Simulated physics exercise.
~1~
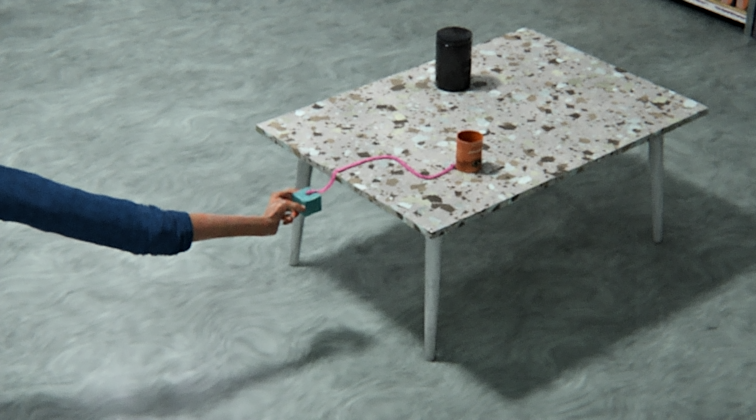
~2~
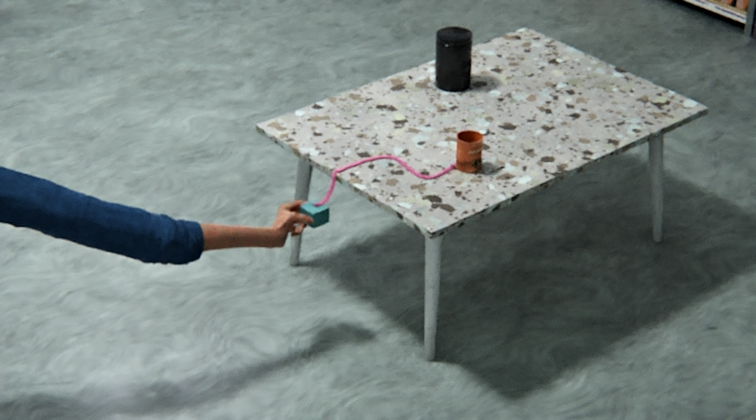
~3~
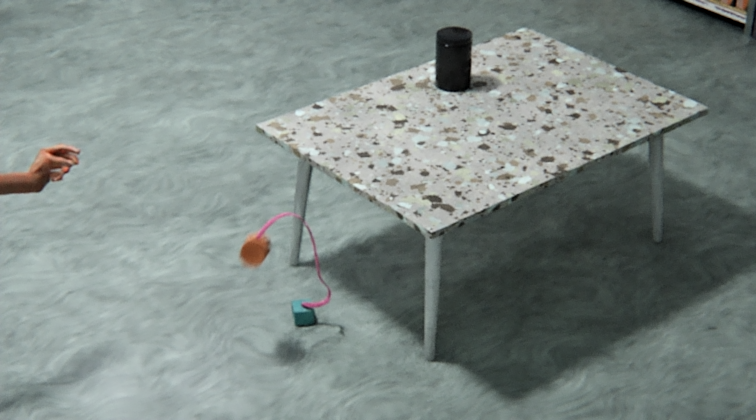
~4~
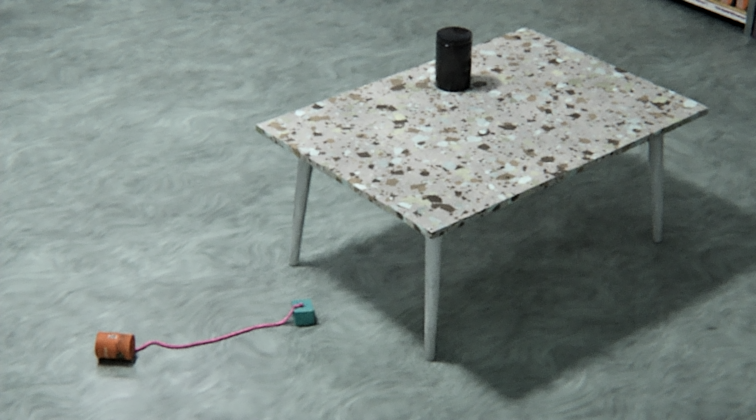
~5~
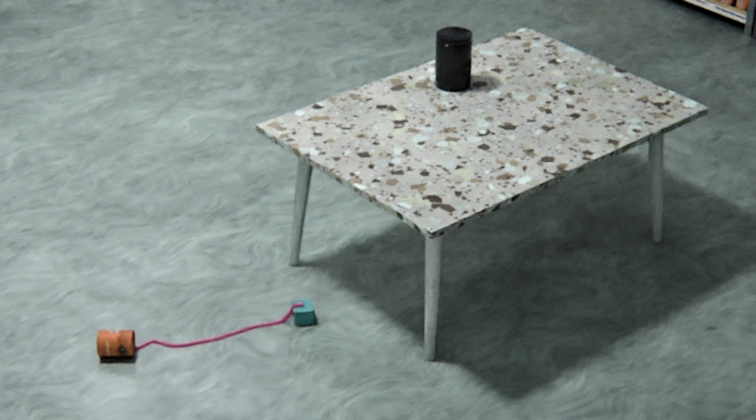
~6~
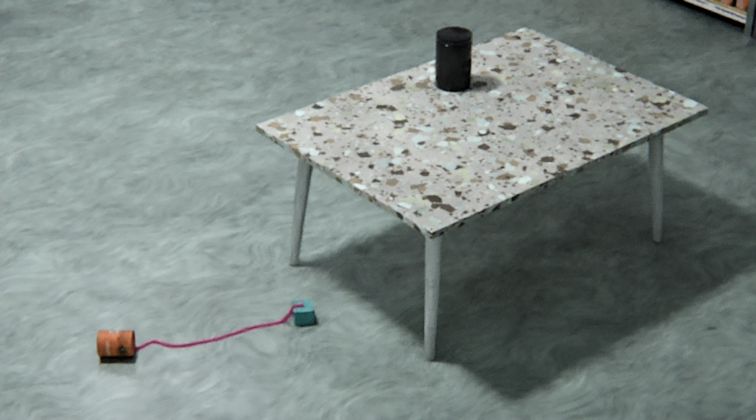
A turquoise block, held in a hand past the left end of a speckled table, is tied by a pink ribbon to an orange cup standing on the tabletop near a black canister. The hand lowers the block slightly while the cup stays upright. Then the fingers let go and the arm draws back to the left. The block lands on the grey floor, and the cup is tugged off the table after it, tipping through the air. The cup ends on its side at lower left, the ribbon stretched between it and the block, while the canister remains standing in place.
